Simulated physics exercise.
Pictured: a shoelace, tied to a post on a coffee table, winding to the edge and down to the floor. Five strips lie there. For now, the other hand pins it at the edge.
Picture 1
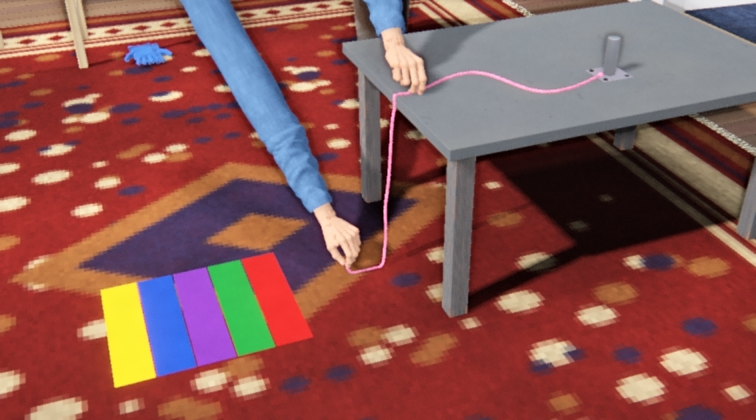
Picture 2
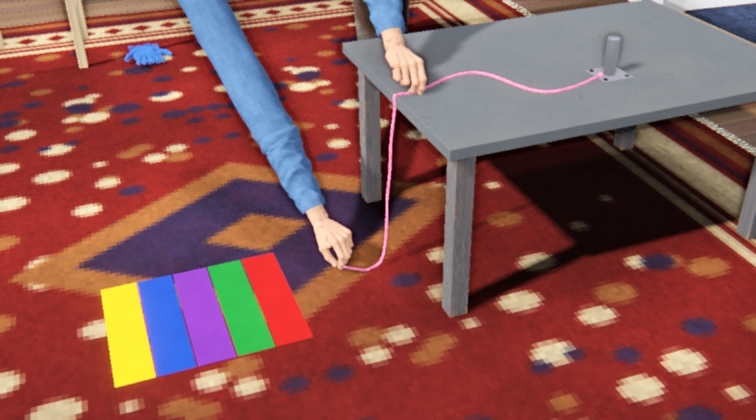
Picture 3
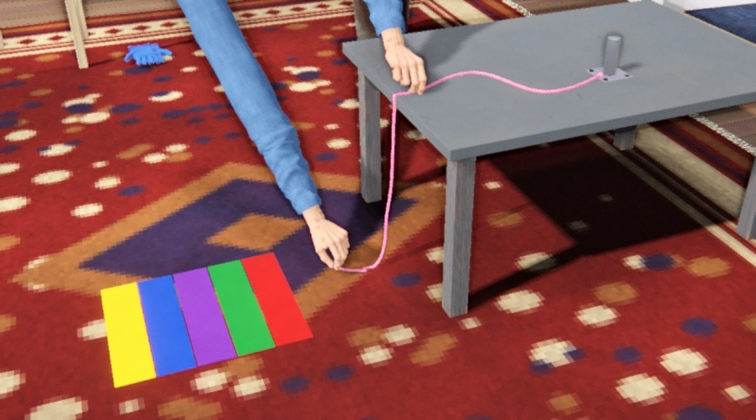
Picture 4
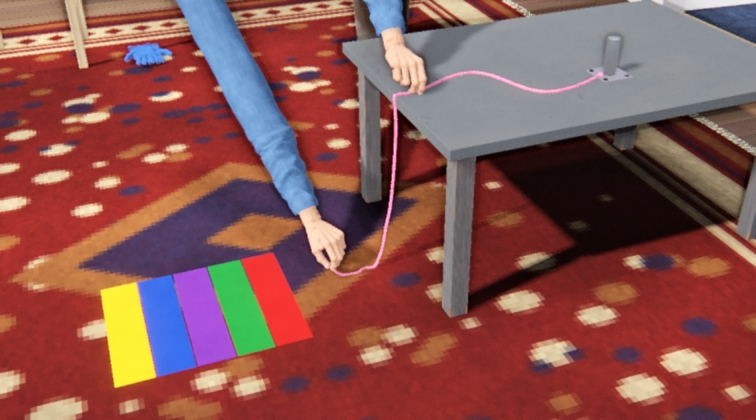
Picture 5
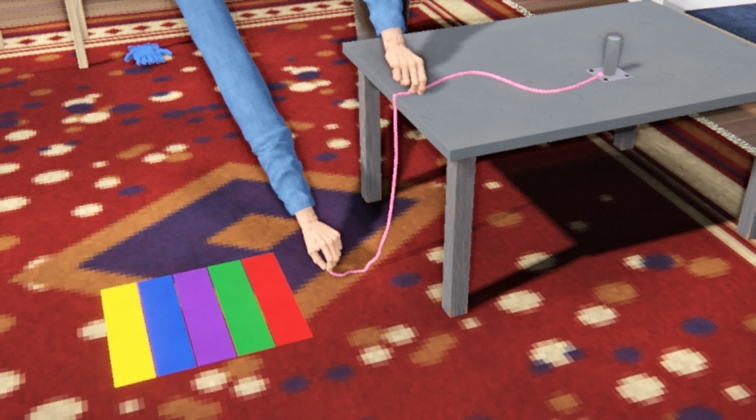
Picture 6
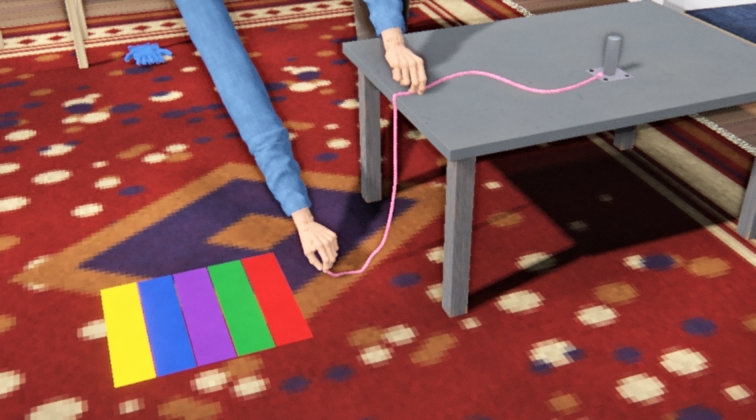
A hand pinning a pink shoelace at a grey table's edge while the other draws its lower end slightly left along the rug.
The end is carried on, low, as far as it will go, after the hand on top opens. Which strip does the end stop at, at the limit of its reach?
It stops at the blue strip.
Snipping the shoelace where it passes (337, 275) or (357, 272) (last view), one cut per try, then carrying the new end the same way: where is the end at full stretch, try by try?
(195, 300) and (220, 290).
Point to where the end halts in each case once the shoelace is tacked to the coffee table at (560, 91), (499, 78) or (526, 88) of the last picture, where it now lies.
In that order: (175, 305), (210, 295) and (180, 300).
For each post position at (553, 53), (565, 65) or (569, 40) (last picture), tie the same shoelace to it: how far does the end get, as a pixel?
Estimated pixels per try: (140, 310); (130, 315); (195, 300).
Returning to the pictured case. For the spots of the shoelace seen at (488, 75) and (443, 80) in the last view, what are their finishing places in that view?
First: (462, 90). Second: (410, 96).
Early on, end near (225, 291); over green.
Midway, end near (188, 299); over purple.
At the end of the slack, end near (167, 304); over blue. The end stops over the blue strip.
